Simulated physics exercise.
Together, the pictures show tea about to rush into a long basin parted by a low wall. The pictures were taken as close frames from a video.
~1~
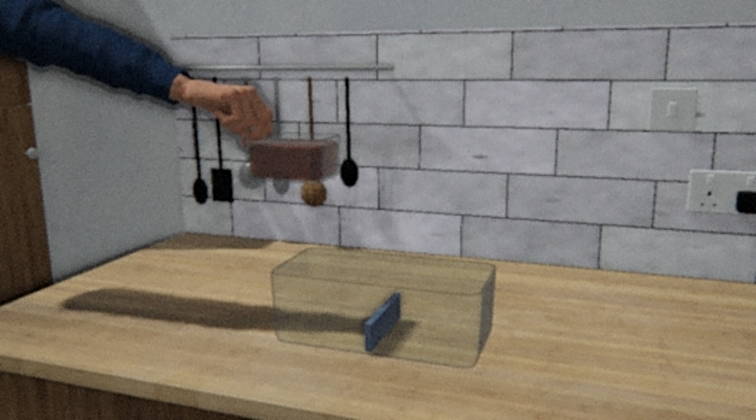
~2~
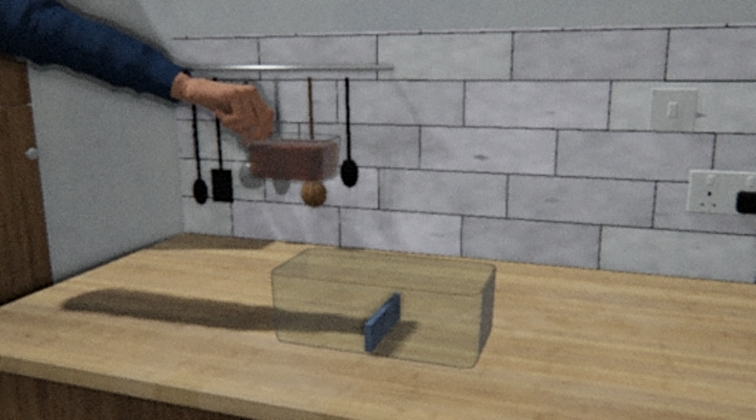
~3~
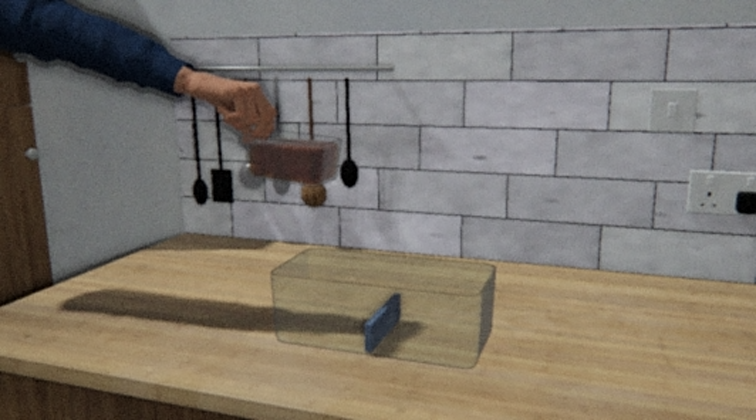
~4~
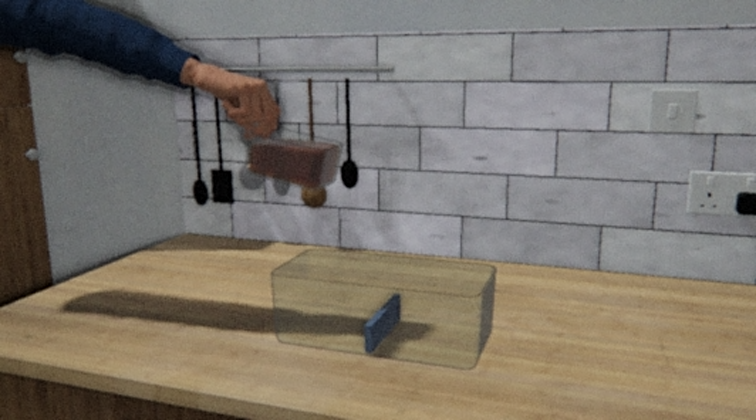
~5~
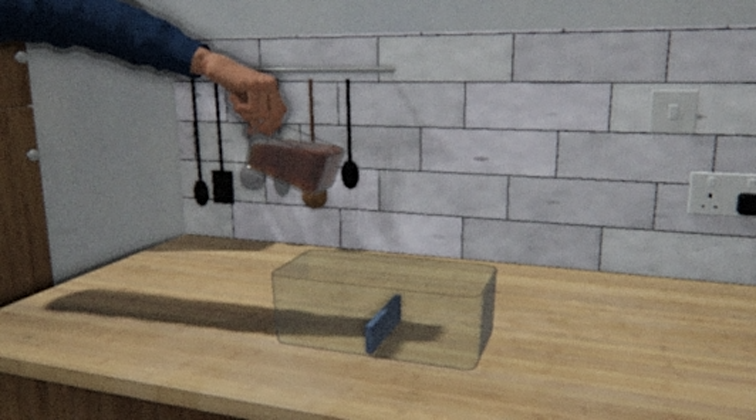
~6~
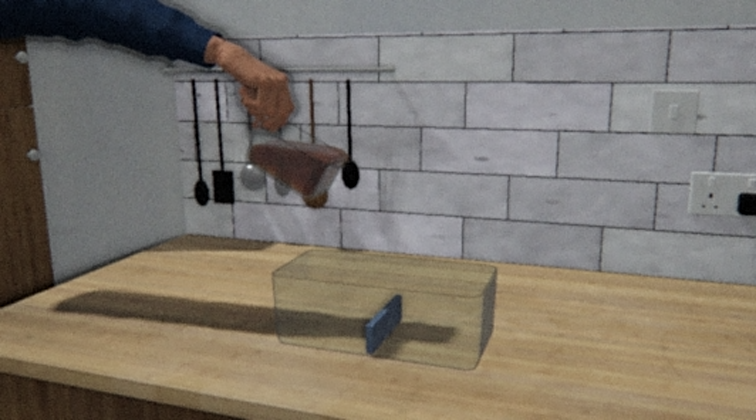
We see a hand from the left holding a clear container of reddish-brown tea above a long transparent basin with a low blue divider on a wooden counter; the container stays nearly level, then tilts steadily down to the right.
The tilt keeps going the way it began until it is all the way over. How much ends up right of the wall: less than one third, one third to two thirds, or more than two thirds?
Middle range.
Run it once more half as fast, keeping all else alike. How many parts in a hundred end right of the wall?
Around 50 percent ends up there.
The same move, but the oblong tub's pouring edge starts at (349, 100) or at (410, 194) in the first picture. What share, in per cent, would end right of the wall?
About 75 and 95 per cent.
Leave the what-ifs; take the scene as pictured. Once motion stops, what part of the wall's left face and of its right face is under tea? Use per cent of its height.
Left about 30, right about 30.
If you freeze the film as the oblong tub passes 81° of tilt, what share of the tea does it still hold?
Around 30 percent remains.
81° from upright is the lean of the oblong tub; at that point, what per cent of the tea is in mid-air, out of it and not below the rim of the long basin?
Around 50 in a hundred.
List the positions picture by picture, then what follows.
It leans 0°; its right rim is at (331, 139); the tea meets the walls at (259, 141) and (332, 144); the long basin's rim runs from (290, 260) to (489, 280); the wall's top is at (384, 308), in the first frame.
It leans 1°; its right rim is at (332, 140); the tea meets the walls at (260, 141) and (332, 145), in the second frame.
It leans 5°; its right rim is at (333, 143); the tea meets the walls at (261, 141) and (333, 146), in the third frame.
It leans 11°; its right rim is at (334, 148); the tea meets the walls at (261, 141) and (335, 148), in the fourth frame.
It leans 19°; its right rim is at (336, 155); the tea meets the walls at (262, 142) and (338, 151); 1 per cent is over the edge, in the fifth frame.
It leans 28°; its right rim is at (337, 163); the tea meets the walls at (263, 142) and (339, 157); 6 per cent is over the edge, in the sixth frame.
A moment on, the oblong tub is tipped on its side and 29 per cent is still to pour, 9 is left of the wall and 14 right of it.
Next, the oblong tub is tipped on its side and 9 per cent is still to pour, 38 is left of the wall and 46 right of it.
Then the oblong tub is tipped on its side and 3 per cent is still to pour, 47 is left of the wall and 46 right of it.
Later the oblong tub is tipped on its side and 1 per cent is still to pour, 50 is left of the wall and 47 right of it.
In the end 52 per cent lies left of the wall, 47 right of it and 1 outside.
